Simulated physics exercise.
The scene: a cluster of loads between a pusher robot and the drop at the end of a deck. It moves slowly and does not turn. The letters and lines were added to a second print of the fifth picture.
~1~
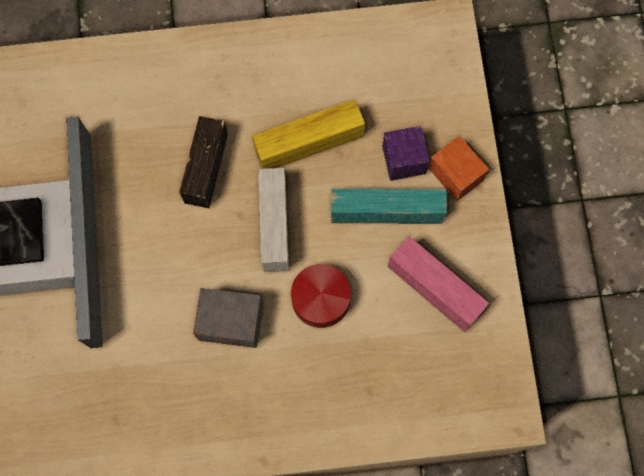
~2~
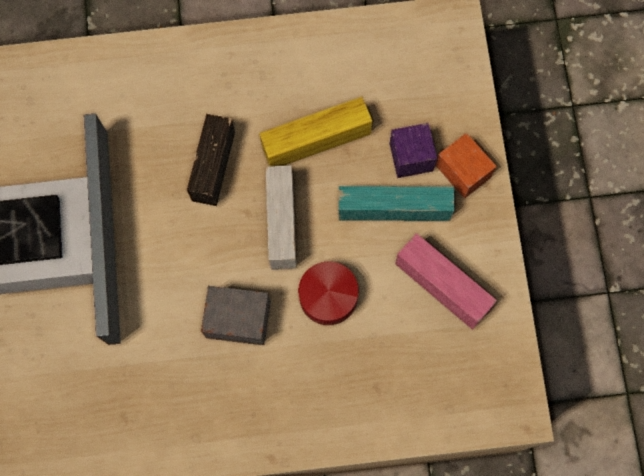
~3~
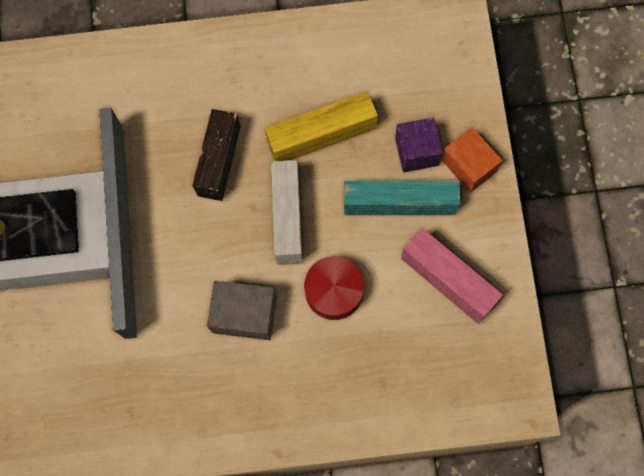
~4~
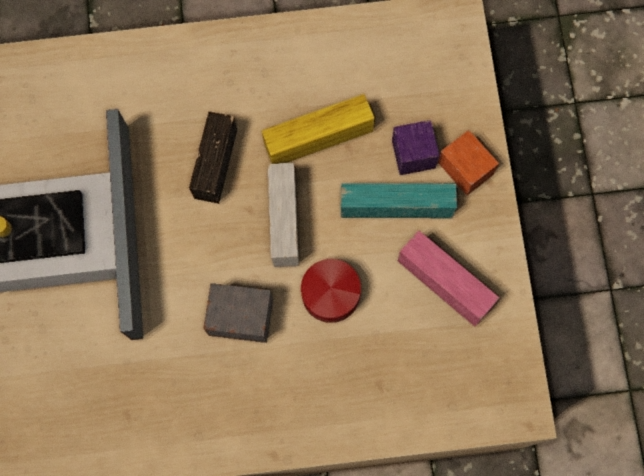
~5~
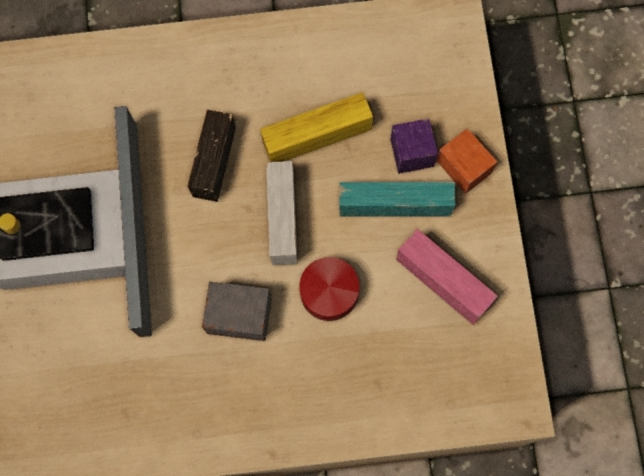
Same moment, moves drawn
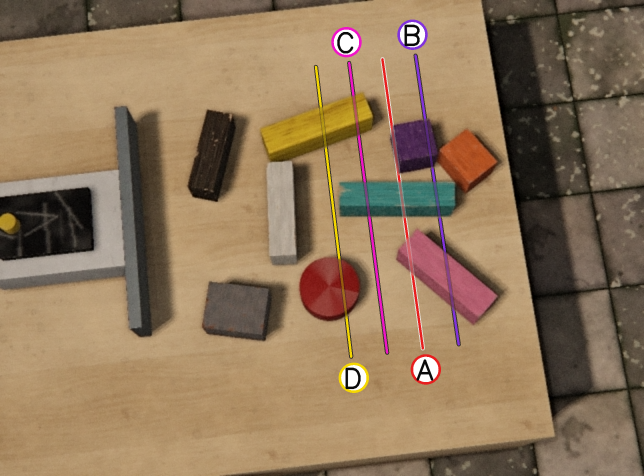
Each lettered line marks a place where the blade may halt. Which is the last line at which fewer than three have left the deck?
It should halt at A.
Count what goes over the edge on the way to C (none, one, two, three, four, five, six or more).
In all, none.
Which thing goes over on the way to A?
It is the pink bar.
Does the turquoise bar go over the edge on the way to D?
No.
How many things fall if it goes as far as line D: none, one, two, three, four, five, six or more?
The count is none.
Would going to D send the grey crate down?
No.
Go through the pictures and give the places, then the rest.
Red canister (321, 297); white bar (274, 221); purple crate (405, 153), in the first frame.
Robot (21, 230); grey crate (236, 316), in the second frame.
Robot (37, 224); turquoise bar (401, 199), in the third frame.
Robot (44, 225); pink bar (447, 279), in the fourth frame.
Robot (53, 223); red canister (329, 290); white bar (282, 214); purple crate (413, 146), in the fifth frame.
On the marked copy, A at (402, 198); B at (436, 195); C at (367, 202); D at (333, 206).
Taking A. A third of the way, robot (151, 211); grey crate (275, 306); black bar (244, 152).
Two thirds of the way, robot (250, 200); pink bar (474, 266); turquoise bar (436, 200).
When it is over, robot (324, 192); pink bar over the edge; orange crate (508, 154); one fallen.
As for the rest, B drops five; C is within the limit but short; D is within the limit but short.
